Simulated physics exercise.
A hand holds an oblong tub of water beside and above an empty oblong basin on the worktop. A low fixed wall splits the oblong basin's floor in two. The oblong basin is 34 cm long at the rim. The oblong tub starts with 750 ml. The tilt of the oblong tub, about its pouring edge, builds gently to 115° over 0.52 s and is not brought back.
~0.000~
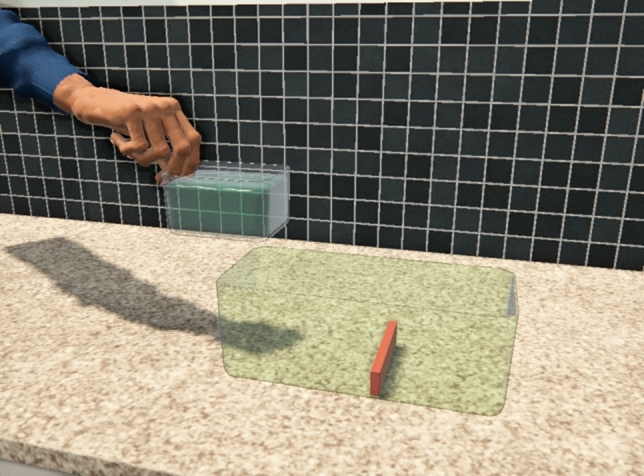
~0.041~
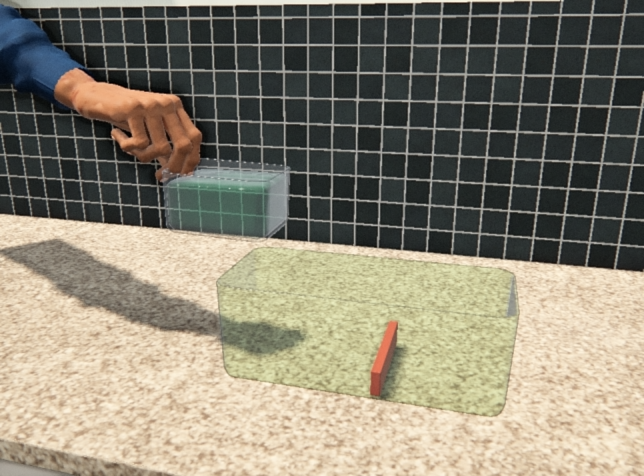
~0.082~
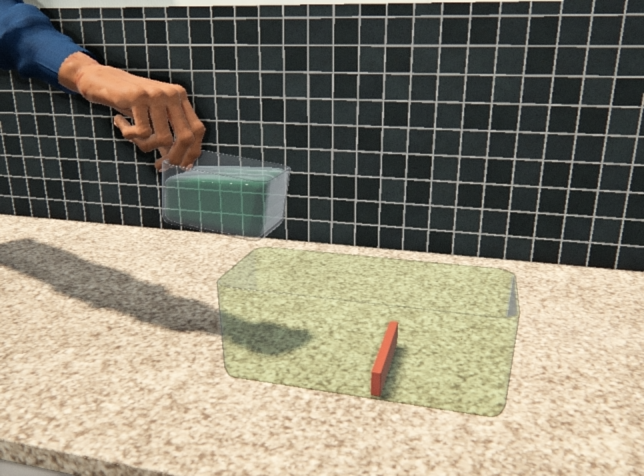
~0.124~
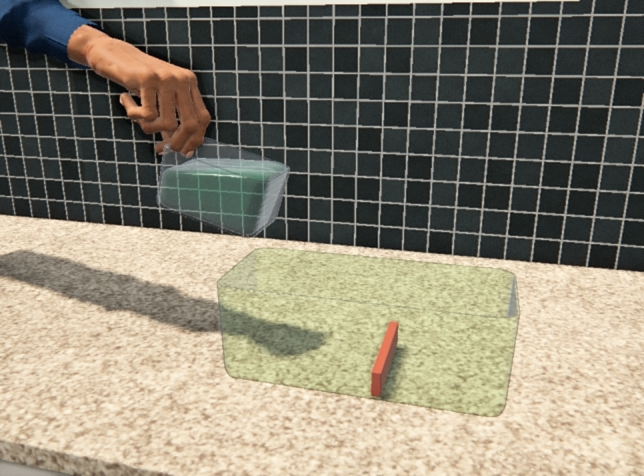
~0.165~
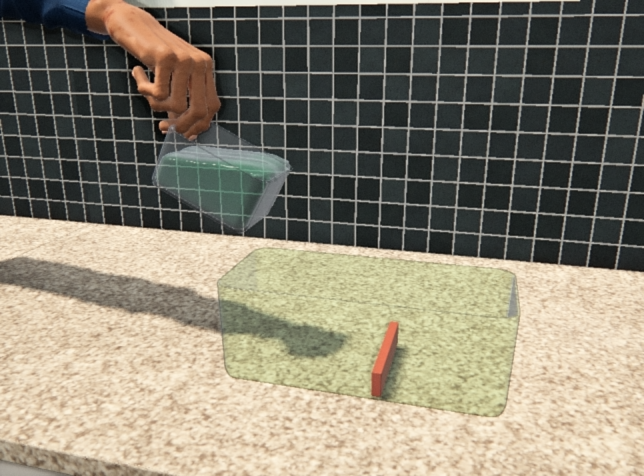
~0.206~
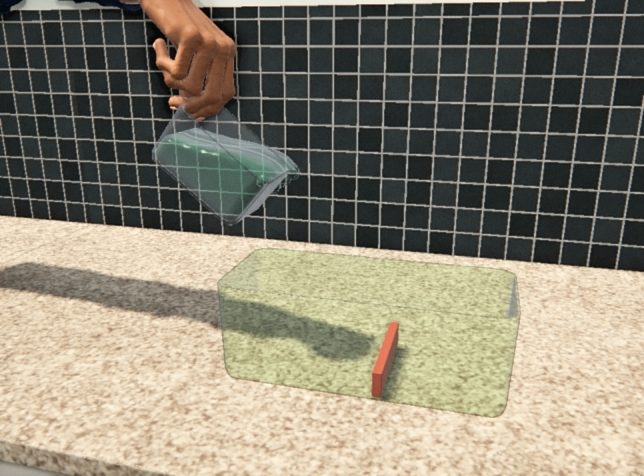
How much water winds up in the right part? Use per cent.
The far part has some 34 per cent.
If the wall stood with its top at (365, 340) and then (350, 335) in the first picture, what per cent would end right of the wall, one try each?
In turn about 55 and 70 per cent.
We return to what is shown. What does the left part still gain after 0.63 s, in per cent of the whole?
Some 18 per cent.
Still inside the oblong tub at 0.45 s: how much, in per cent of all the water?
Some 30 per cent.
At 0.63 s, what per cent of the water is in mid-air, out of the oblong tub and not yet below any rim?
About 10 per cent.
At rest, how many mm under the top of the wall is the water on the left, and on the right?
Some 14 mm on the left and 20 mm on the right.
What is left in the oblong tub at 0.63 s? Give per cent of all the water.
About 3 per cent.
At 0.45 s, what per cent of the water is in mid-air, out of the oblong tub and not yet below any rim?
Near 56 in a hundred.
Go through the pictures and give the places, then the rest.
It leans 0°; its right rim is at (279, 175); the water meets the walls at (184, 176) and (279, 182); the oblong basin's rim runs from (236, 265) to (516, 294); the wall's top is at (385, 345), in the first picture.
It leans 2°; its right rim is at (279, 176); the water meets the walls at (183, 176) and (280, 181), in the second picture.
It leans 7°; its right rim is at (279, 176); the water meets the walls at (183, 173) and (280, 176), in the third picture.
It leans 15°; its right rim is at (279, 177); the water meets the walls at (180, 165) and (280, 171); 1 per cent is over the edge, in the fourth picture.
It leans 26°; its right rim is at (279, 177); the water meets the walls at (179, 152) and (282, 170); 3 per cent is over the edge, in the fifth picture.
It leans 39°; its right rim is at (278, 177); the water meets the walls at (176, 138) and (277, 166); 6 per cent is over the edge, in the sixth picture.
After 0.45 s the tilt is 110° and 31 per cent is still to pour, 14 is left of the wall and 0 right of it.
After 0.63 s the tilt is 115° and 3 per cent is still to pour, 44 is left of the wall and 43 right of it.
After 0.82 s the tilt is 115° and 0 per cent is still to pour, 55 is left of the wall and 27 right of it.
After 1.02 s the tilt is 115° and 0 per cent is still to pour, 62 is left of the wall and 34 right of it.
In the end 62 per cent lies left of the wall, 34 right of it and 4 outside.
